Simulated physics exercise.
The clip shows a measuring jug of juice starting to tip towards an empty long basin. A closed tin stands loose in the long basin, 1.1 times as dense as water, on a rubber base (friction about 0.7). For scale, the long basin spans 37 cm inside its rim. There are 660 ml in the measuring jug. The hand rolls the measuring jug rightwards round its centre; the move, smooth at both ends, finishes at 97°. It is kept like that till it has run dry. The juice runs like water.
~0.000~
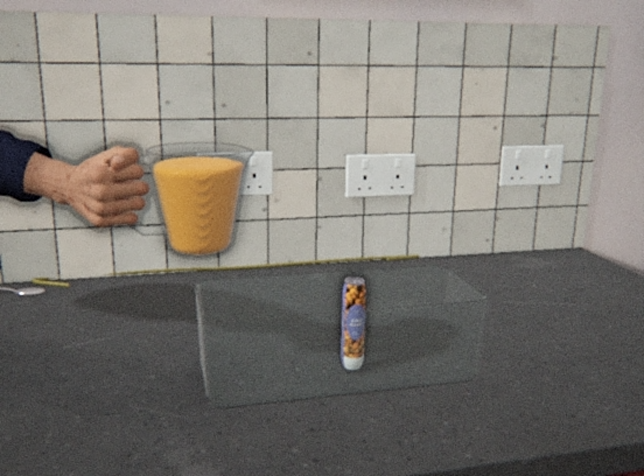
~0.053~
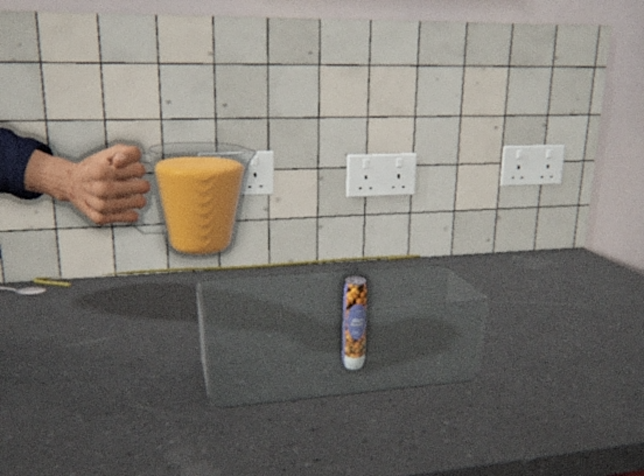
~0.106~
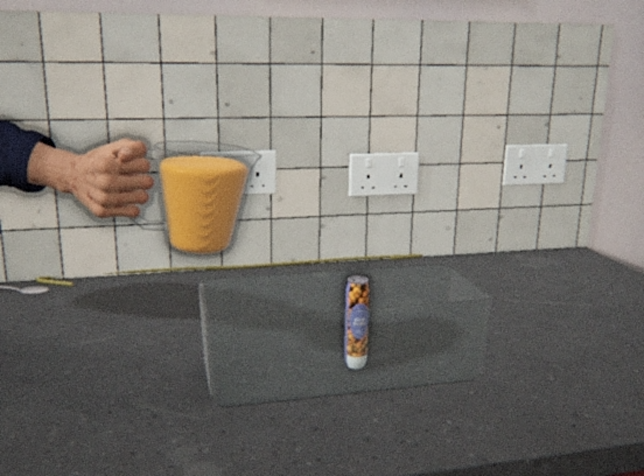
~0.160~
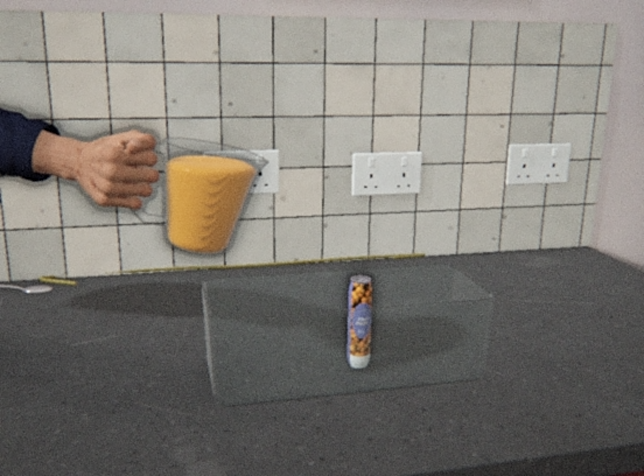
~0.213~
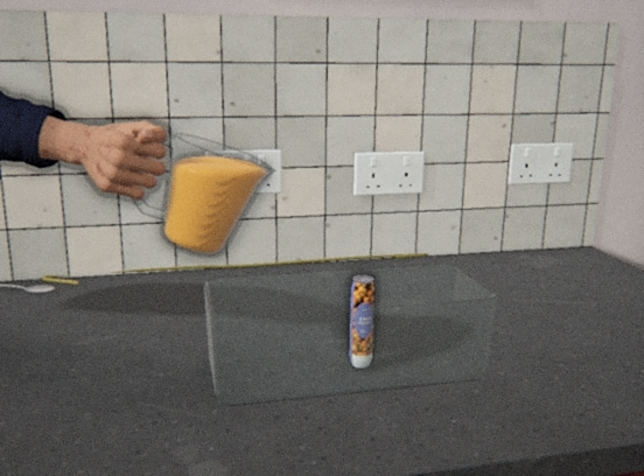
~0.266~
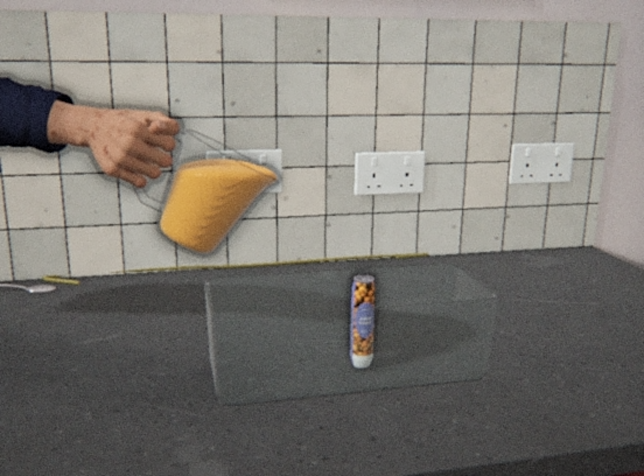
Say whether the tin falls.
It remains upright.
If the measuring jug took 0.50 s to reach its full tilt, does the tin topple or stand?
Then it stays up.
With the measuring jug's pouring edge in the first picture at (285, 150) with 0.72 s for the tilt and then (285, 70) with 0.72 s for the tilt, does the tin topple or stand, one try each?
First it topples; then it goes over.
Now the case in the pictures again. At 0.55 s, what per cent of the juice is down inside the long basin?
Some 18 per cent.
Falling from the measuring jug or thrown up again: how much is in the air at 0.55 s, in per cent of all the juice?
Near 24 in a hundred.
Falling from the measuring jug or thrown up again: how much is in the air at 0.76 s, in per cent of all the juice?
Some 14 per cent.
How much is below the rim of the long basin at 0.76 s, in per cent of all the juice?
Some 70 per cent.
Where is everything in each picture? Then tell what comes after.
The first picture shows tilt 0°; pouring edge (254, 150); surface from (152, 166) to (242, 163); the long basin's rim runs from (200, 301) to (466, 282); the tin's top is at (355, 285).
The second picture shows tilt 1°; pouring edge (256, 151); surface from (154, 164) to (244, 164).
The third picture shows tilt 5°; pouring edge (261, 154); surface from (159, 162) to (248, 164).
The fourth picture shows tilt 11°; pouring edge (269, 160); surface from (166, 162) to (256, 166).
The fifth picture shows tilt 19°; pouring edge (275, 169); surface from (173, 166) to (265, 168).
The sixth picture shows tilt 29°; pouring edge (280, 180); surface from (175, 172) to (277, 175).
Then, 0.55 s in, the tilt is 85° and 57 per cent is still to pour; the tin stands where it began.
Then, 0.76 s in, the tilt is 97° and 16 per cent is still to pour; the tin stands where it began.
Then, 0.98 s in, the tilt is 97° and 2 per cent is still to pour; the tin stands where it began.
Then, 1.22 s in, the tilt is 97° and 0 per cent is still to pour; the tin stands where it began.
Finally, the tin stands where it began.
